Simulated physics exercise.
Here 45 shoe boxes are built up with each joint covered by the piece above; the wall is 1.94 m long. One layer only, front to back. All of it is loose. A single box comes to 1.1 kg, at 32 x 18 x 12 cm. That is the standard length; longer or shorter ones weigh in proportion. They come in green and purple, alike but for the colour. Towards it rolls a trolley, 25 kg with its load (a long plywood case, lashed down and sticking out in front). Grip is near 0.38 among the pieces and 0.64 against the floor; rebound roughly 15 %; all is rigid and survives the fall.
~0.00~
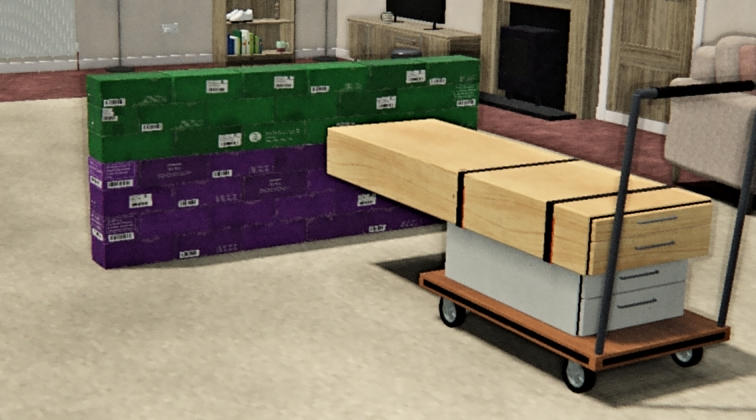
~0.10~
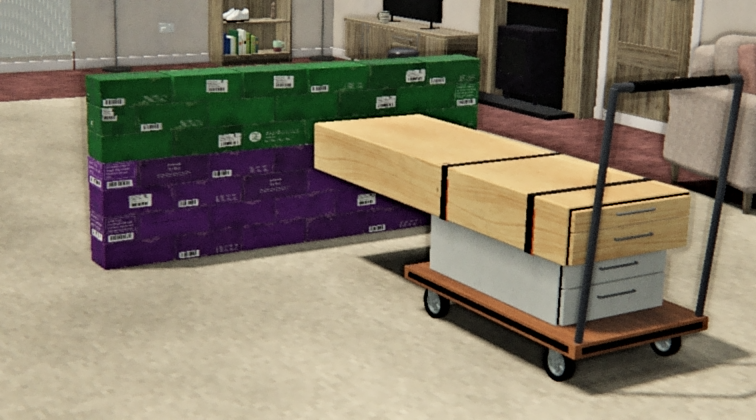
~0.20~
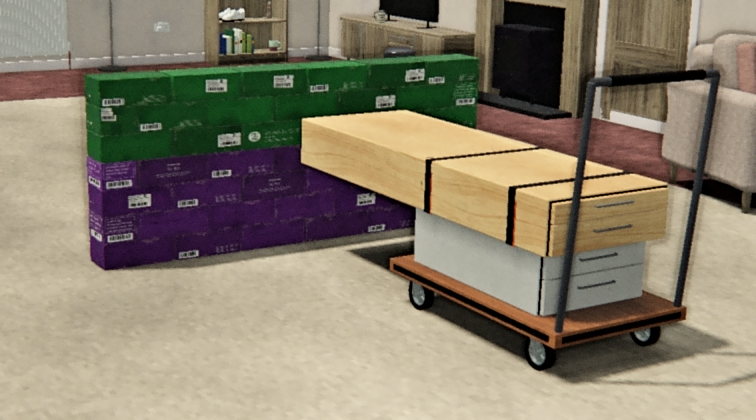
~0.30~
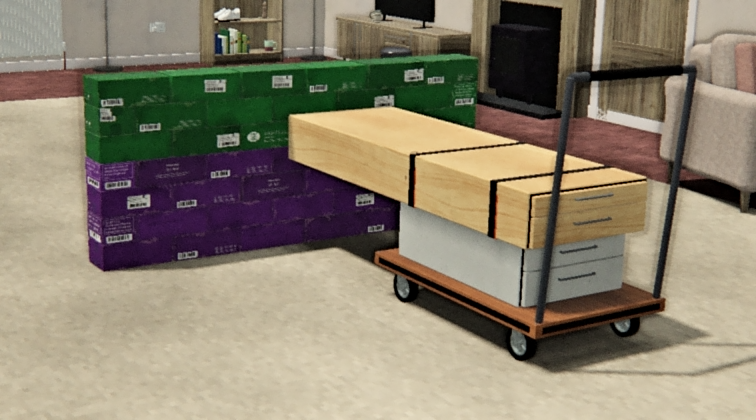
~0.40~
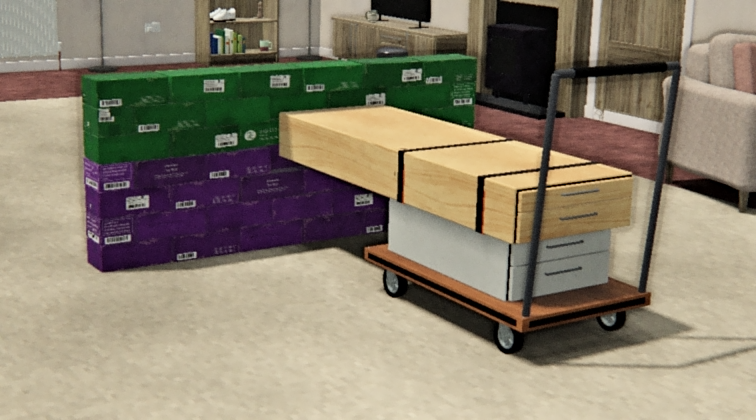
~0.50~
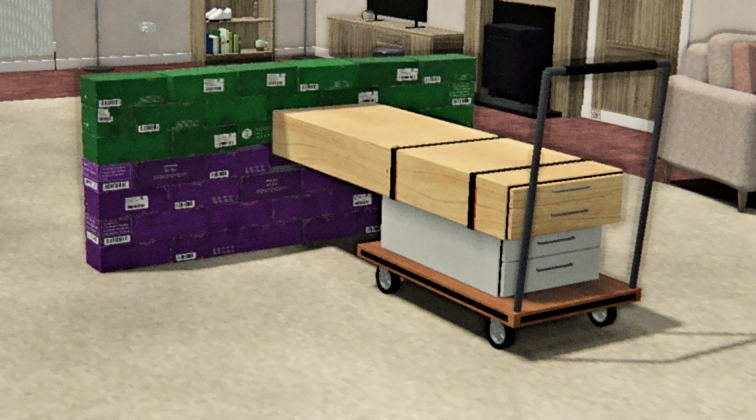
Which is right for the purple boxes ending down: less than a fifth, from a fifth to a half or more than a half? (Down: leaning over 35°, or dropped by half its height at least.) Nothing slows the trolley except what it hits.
Under a fifth of them.
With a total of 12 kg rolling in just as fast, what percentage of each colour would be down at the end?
In that case purple 0, green 0 per cent.
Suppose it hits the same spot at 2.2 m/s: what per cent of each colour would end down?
Then purple 10, green 50 per cent.
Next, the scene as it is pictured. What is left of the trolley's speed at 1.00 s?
About 0.1 m/s.
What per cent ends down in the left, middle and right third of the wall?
Left 10, middle 50, right 40 per cent.
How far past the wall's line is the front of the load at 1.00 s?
Roughly 25 cm.
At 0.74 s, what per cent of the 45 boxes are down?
By then 0 per cent.
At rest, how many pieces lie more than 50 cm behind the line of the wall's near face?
About 10.
After 0.74 s, load 19 cm past the wall's line, still rolling; none of the 26 purple boxes down (0 of 45 in all colours); top purple box unmoved; top green box 3° from how it stood.
After 1.00 s, load 23 cm past the wall's line, still rolling; 2 of the 26 purple boxes down (12 of 45 in all colours); top purple box unmoved; top green box 19° from how it stood.
After 1.40 s, load 27 cm past the wall's line, still rolling; 2 of the 26 purple boxes down (14 of 45 in all colours); top purple box unmoved; top green box on its side.
In the end (3.2 s), load 27 cm past the wall's line, stopped; 2 of the 26 purple boxes down (14 of 45 in all colours); top purple box unmoved; top green box on its side. That is 8 per cent. From the last view, middles, top purple box near (162, 168), top green box near (367, 158).
